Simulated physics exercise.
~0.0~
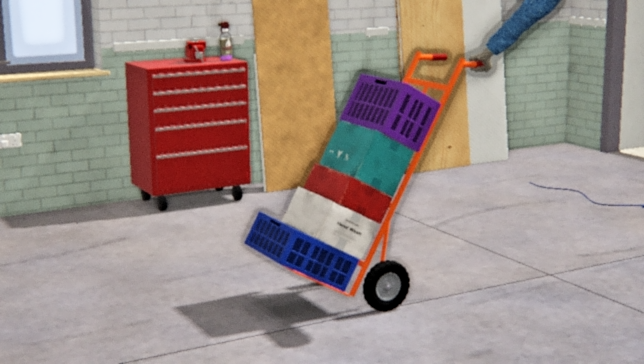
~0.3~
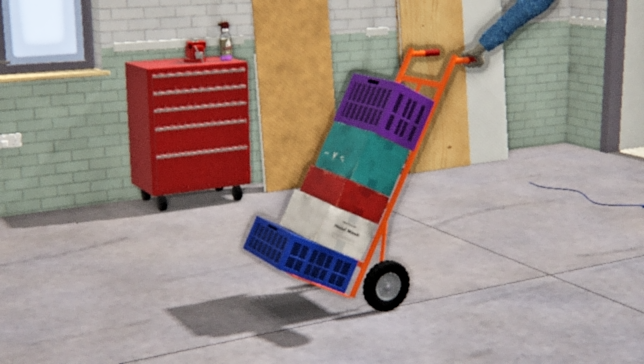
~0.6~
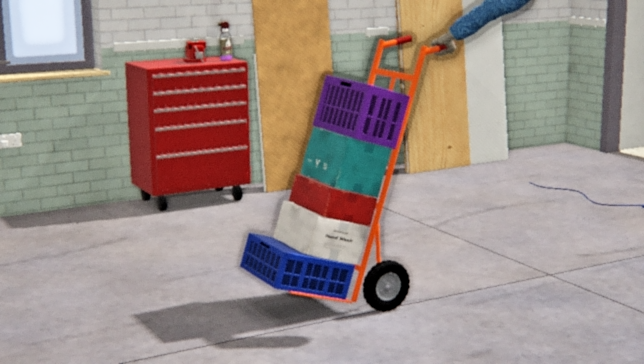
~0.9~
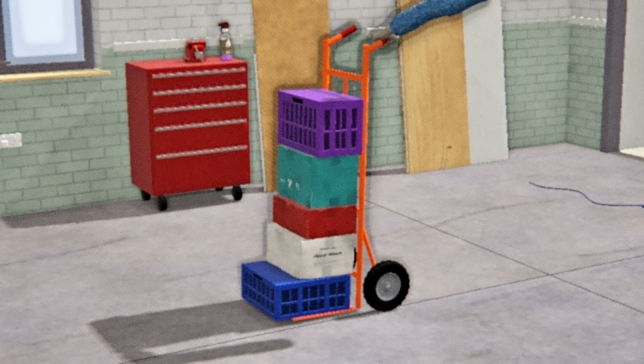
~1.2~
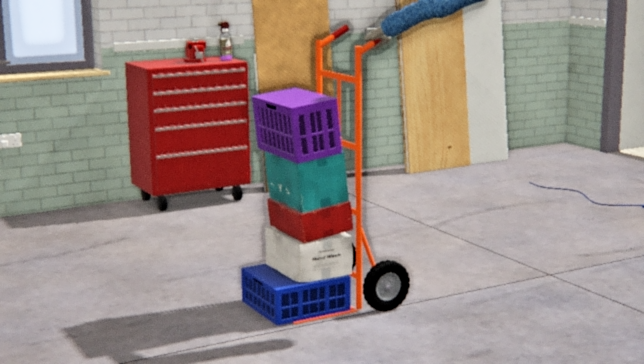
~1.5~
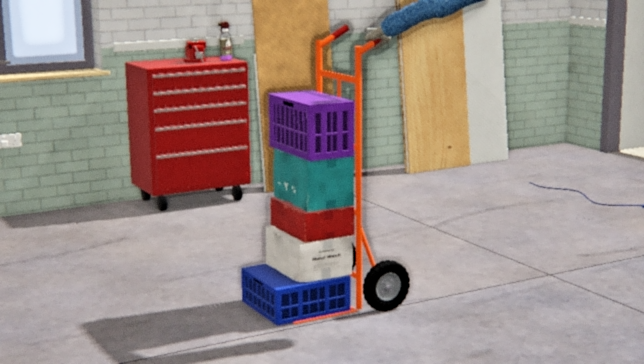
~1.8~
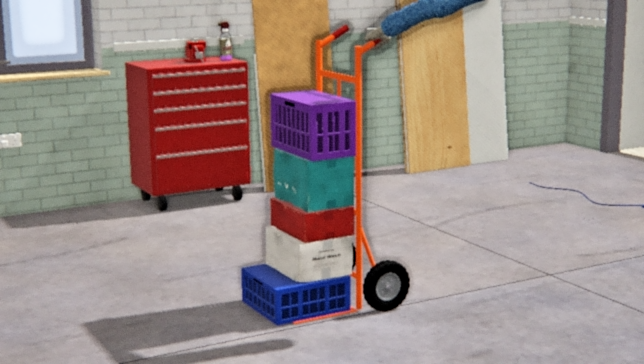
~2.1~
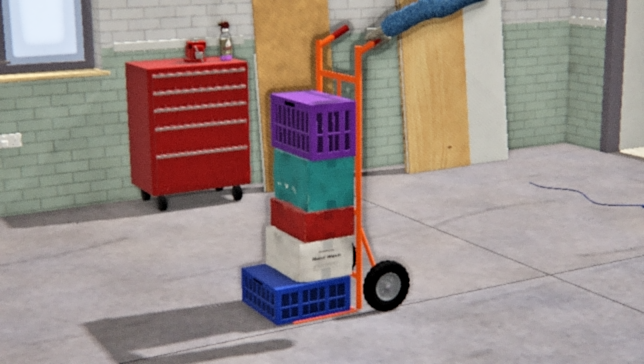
In a workshop with pale green tiled walls and a grey concrete floor, seen from a fixed viewpoint, a red tool chest stands left of leaning boards. A blue-sleeved arm at the right holds an orange hand truck tilted back, carrying a blue crate, white box, red parcel, turquoise parcel and purple crate, bottom to top. The arm swings the truck forward until it stands upright and stops. The upper three items tip slightly left, away from the frame, then rock back and settle. The turquoise parcel stays standing, and the whole stack rests still.
